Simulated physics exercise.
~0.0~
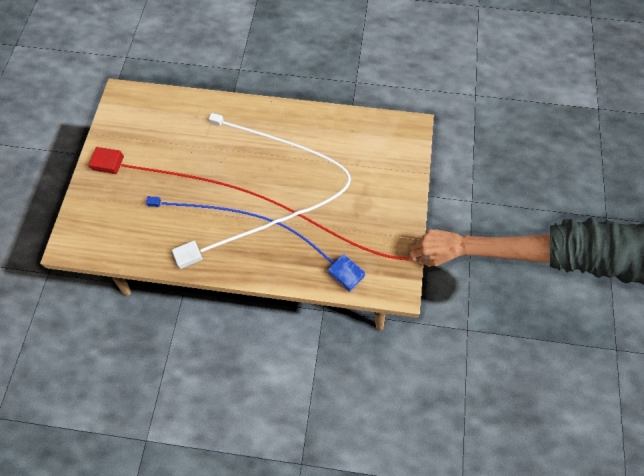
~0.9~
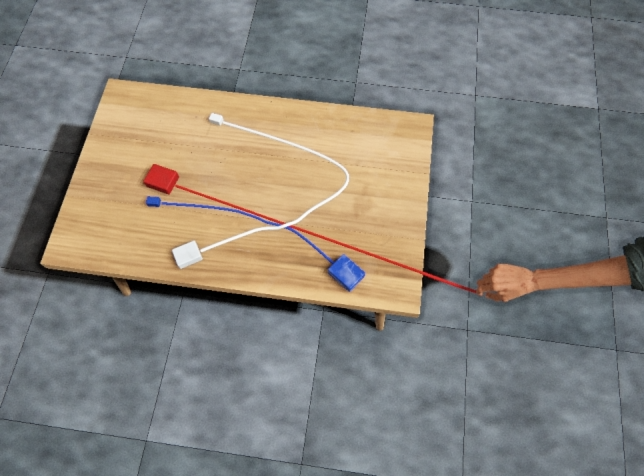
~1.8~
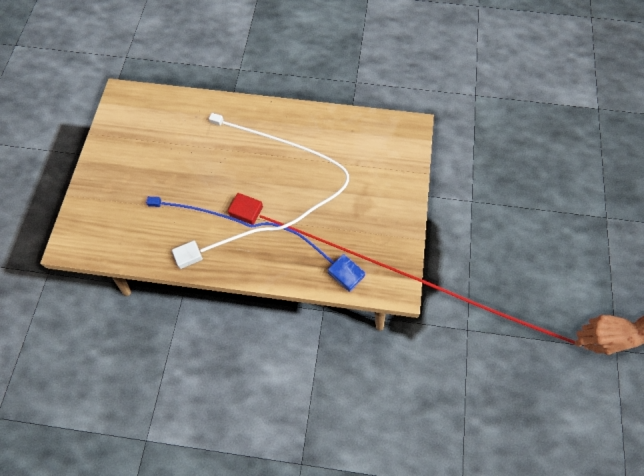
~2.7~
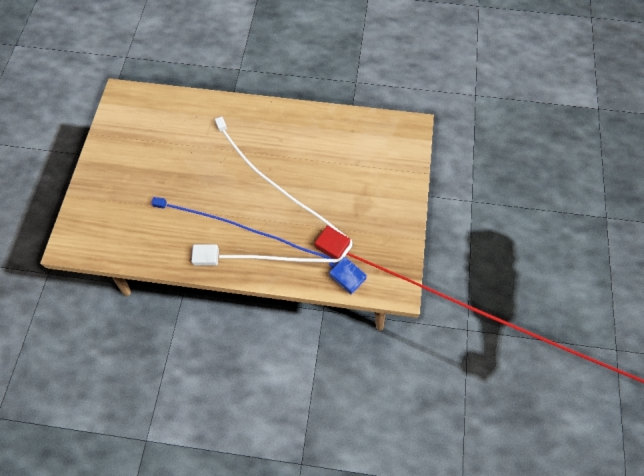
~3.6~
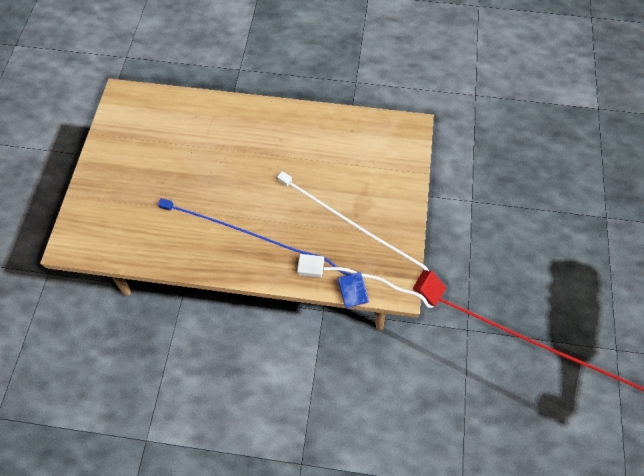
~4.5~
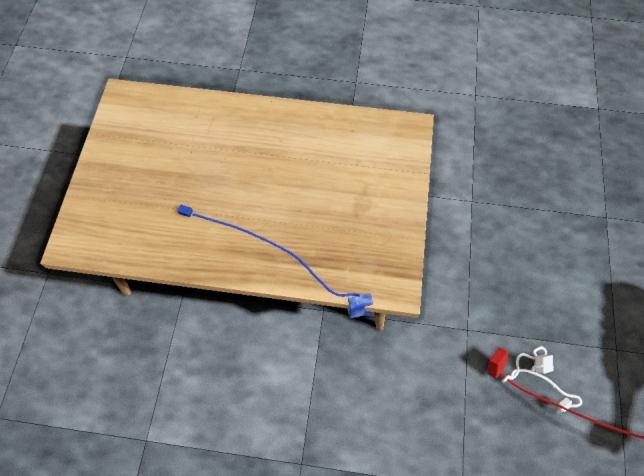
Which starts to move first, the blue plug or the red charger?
The red charger starts to move first, sliding as soon as the hand pulls its lead. The blue plug only shifts later, once the red charger has crossed much of the table.
